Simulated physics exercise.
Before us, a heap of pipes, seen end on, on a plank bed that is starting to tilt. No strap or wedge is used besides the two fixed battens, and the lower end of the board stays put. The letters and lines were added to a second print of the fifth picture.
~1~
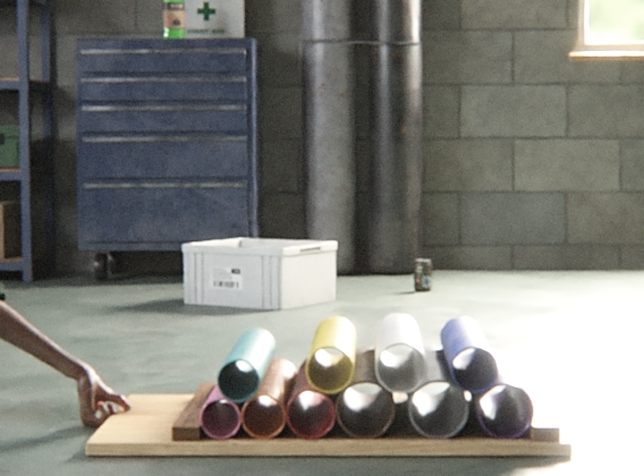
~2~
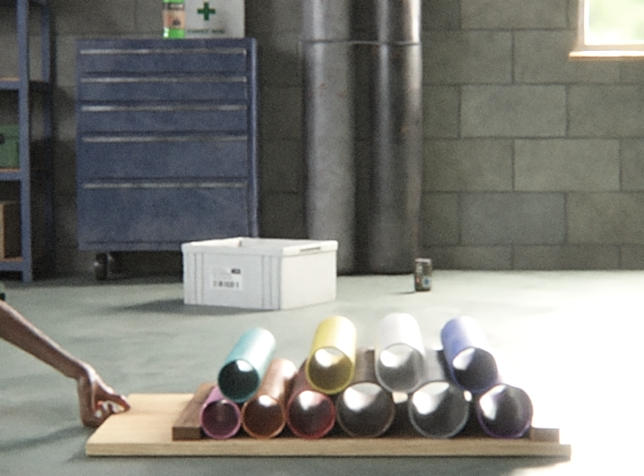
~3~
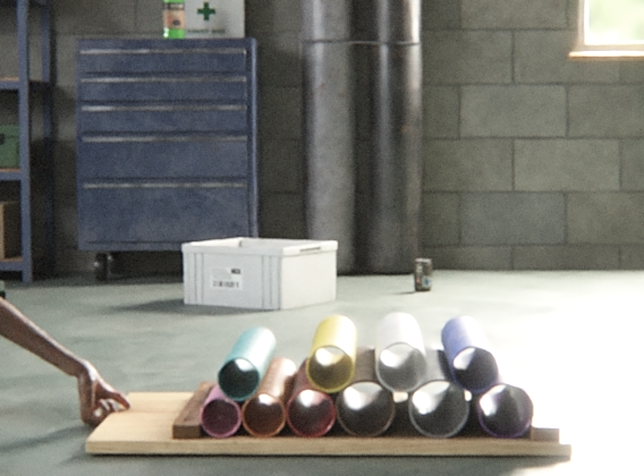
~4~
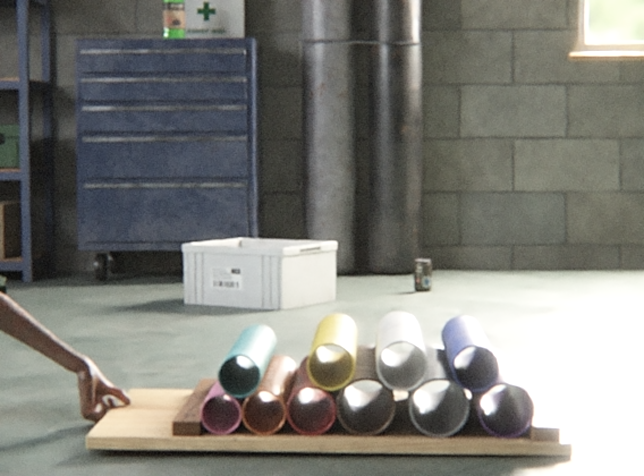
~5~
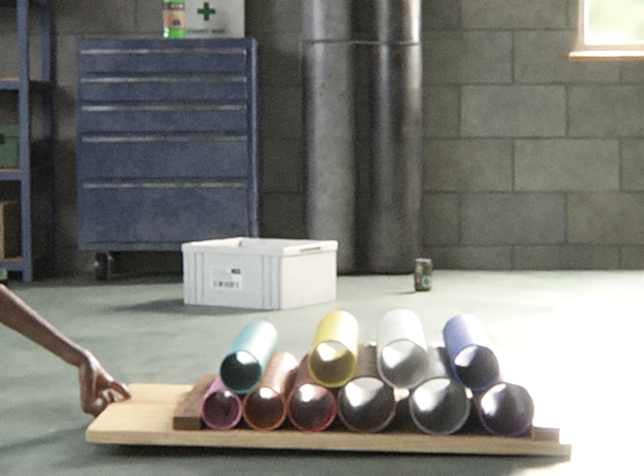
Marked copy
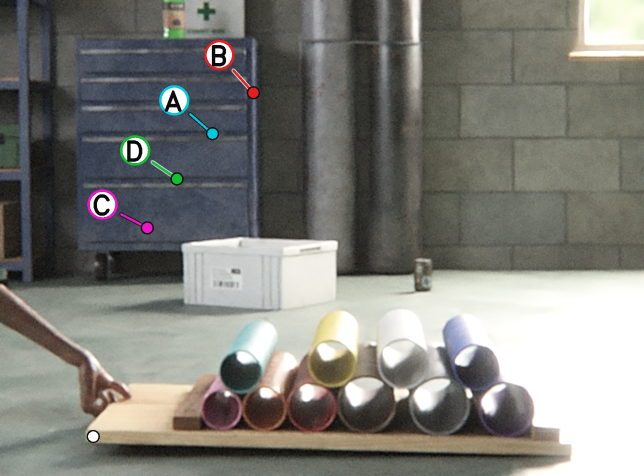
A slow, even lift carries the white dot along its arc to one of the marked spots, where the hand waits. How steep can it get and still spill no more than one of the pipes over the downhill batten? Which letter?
Mark C is as high as it can go.
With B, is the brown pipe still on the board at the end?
No, with B.
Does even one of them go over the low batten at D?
At D: Yes.
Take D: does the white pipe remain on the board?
The white pipe: No.
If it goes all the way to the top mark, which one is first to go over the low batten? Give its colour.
The blue one.
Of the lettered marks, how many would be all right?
One of them.
On the marked copy, A at (213, 134); B at (253, 93); C at (147, 228); D at (177, 179); the white dot at (93, 437).
Taking C. A third of the way, board at 16°.
Two thirds of the way, board at 28°.
When it is over, board at 28°, none over the low batten.
As for the rest, A ten over the low batten; B eight over the low batten; D nine over the low batten.
